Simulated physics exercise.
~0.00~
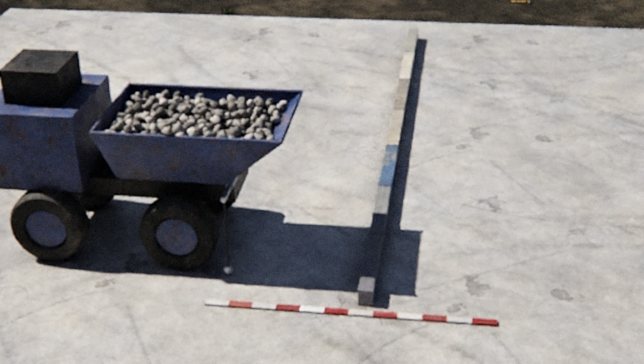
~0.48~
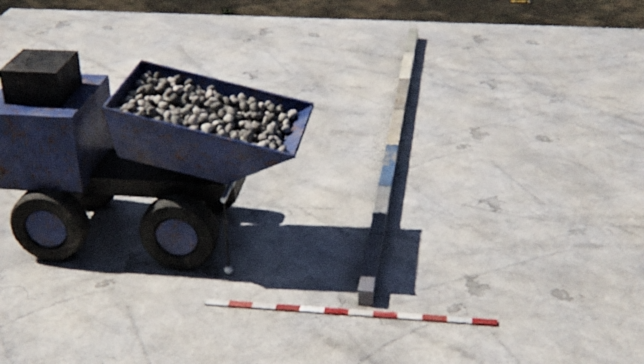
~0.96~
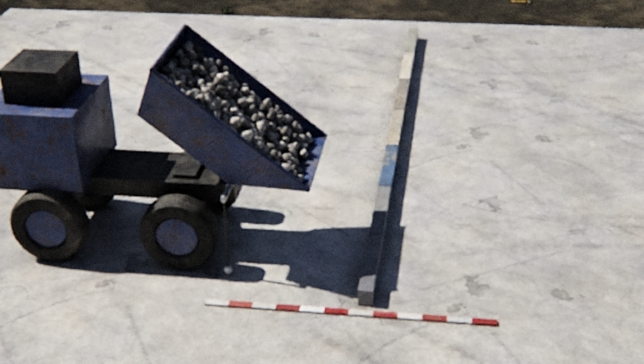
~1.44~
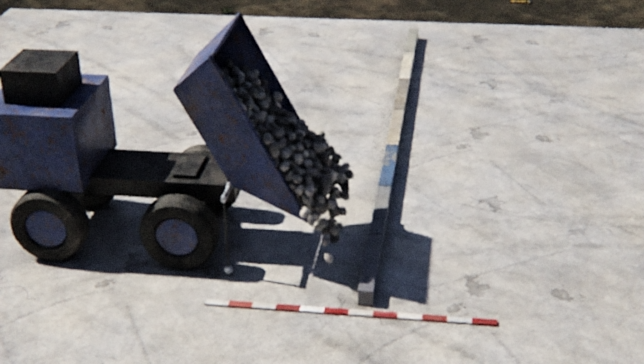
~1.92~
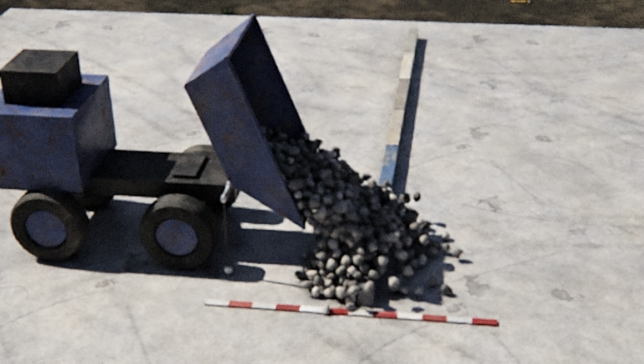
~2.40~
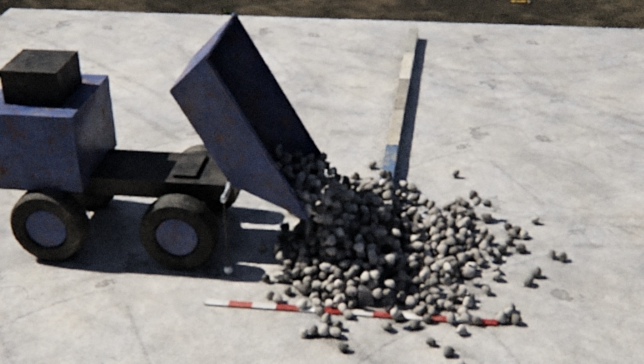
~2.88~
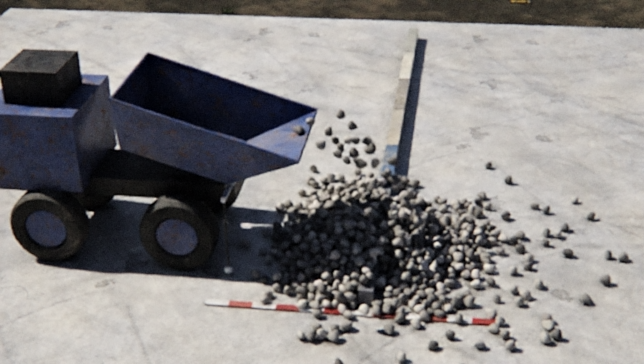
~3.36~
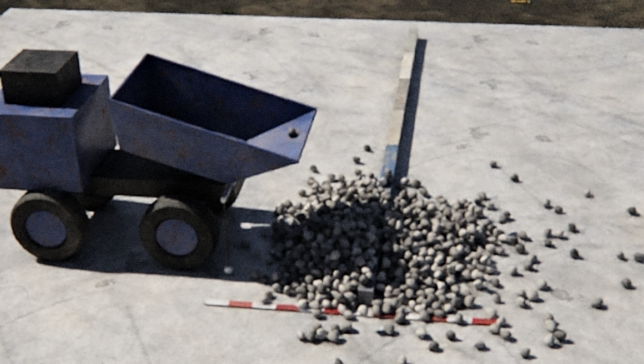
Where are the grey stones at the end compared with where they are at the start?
At the start the stones sit in the blue body of the dumper. At the end they lie further right and lower down, heaped and scattered on the floor on both sides of the kerb.
